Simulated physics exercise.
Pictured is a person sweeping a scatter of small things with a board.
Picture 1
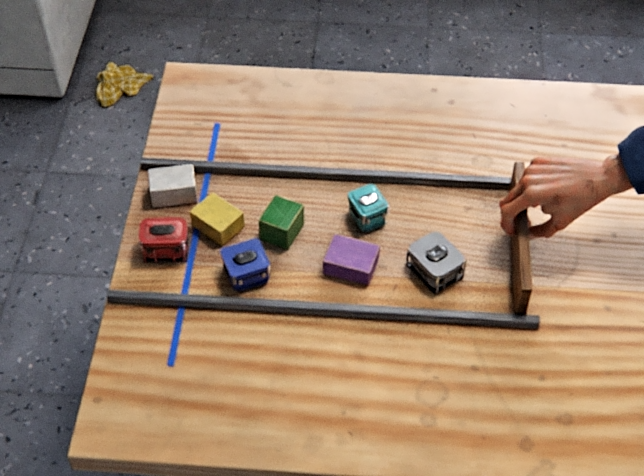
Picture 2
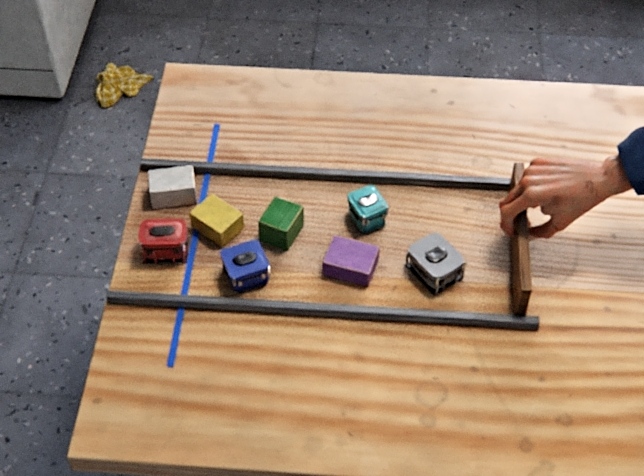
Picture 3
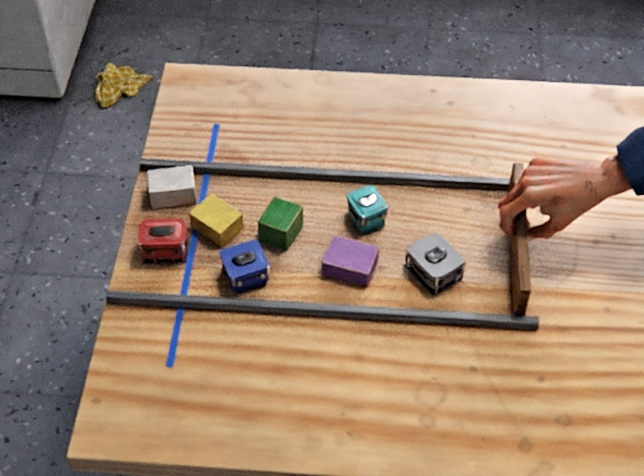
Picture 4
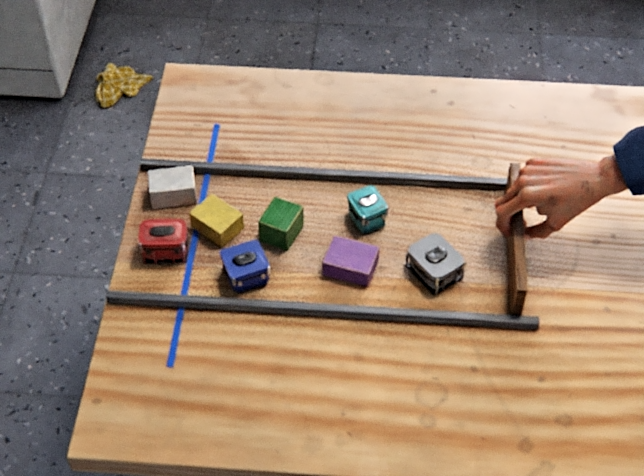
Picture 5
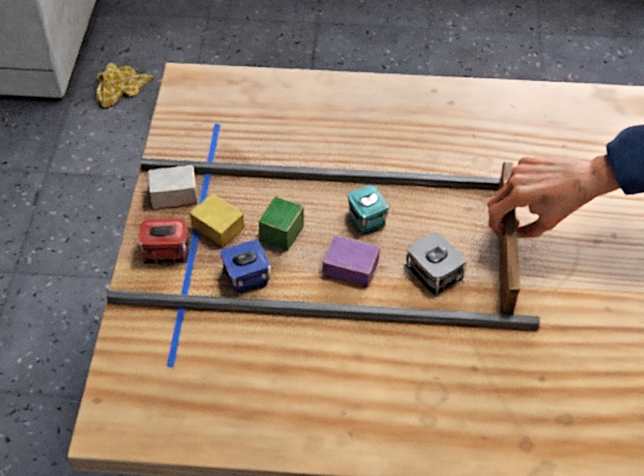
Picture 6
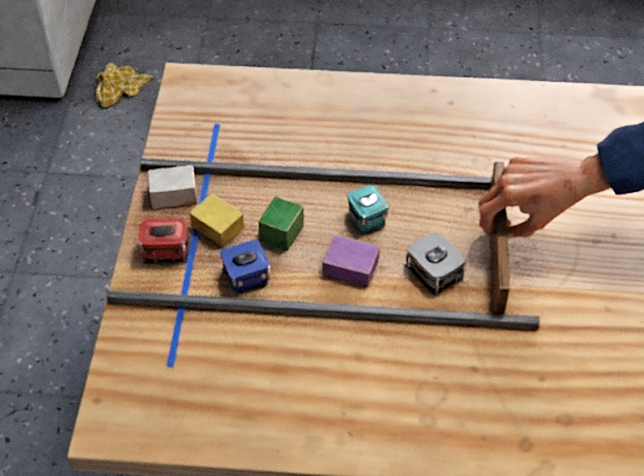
On a wooden tabletop, a hand grips an upright board between two dark rails, with colourful blocks and small cases scattered to its left and a blue tape line beneath. The hand holds nearly still, then slides the board slightly left, while the scattered pieces stay where they are.
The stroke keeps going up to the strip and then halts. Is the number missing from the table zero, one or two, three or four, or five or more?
It is three or four.
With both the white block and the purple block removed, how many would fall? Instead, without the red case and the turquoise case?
Tally of falls: 1 for the first try, 1 for the second.
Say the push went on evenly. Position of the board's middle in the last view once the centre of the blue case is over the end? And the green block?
Blue case: (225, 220); green block: (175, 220).
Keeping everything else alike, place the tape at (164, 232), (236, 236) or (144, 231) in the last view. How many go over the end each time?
6, 0, 6.
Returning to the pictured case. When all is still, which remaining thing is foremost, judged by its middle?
The purple block.
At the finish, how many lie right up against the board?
It is in contact with 2.
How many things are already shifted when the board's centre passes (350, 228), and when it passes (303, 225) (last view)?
First 5, after that 6.
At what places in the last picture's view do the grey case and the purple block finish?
I'd put one at around (174, 238) and the other at around (127, 252).
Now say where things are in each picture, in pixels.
In the first frame, white block (173, 186); red case (164, 240); yellow block (217, 219); board (520, 237); tape (196, 233).
In the second frame, red case (164, 241); board (519, 238).
In the third frame, yellow block (217, 220); grey case (435, 263).
In the fourth frame, white block (172, 187); blue case (245, 267).
In the fifth frame, red case (164, 241); turquoise case (368, 210).
In the sixth frame, white block (173, 187); red case (164, 241); yellow block (217, 220); board (499, 236); tape (196, 234).
Soon after, none off yet; white block at rest near (173, 187); red case at rest near (164, 241); yellow block at rest near (217, 220).
Then, none off yet; white block at rest near (171, 186); red case moved about its own width near (121, 241); yellow block moved about its own width near (157, 218).
At rest, the number that fall off is three or four; fallen, blue case, yellow block and red case.
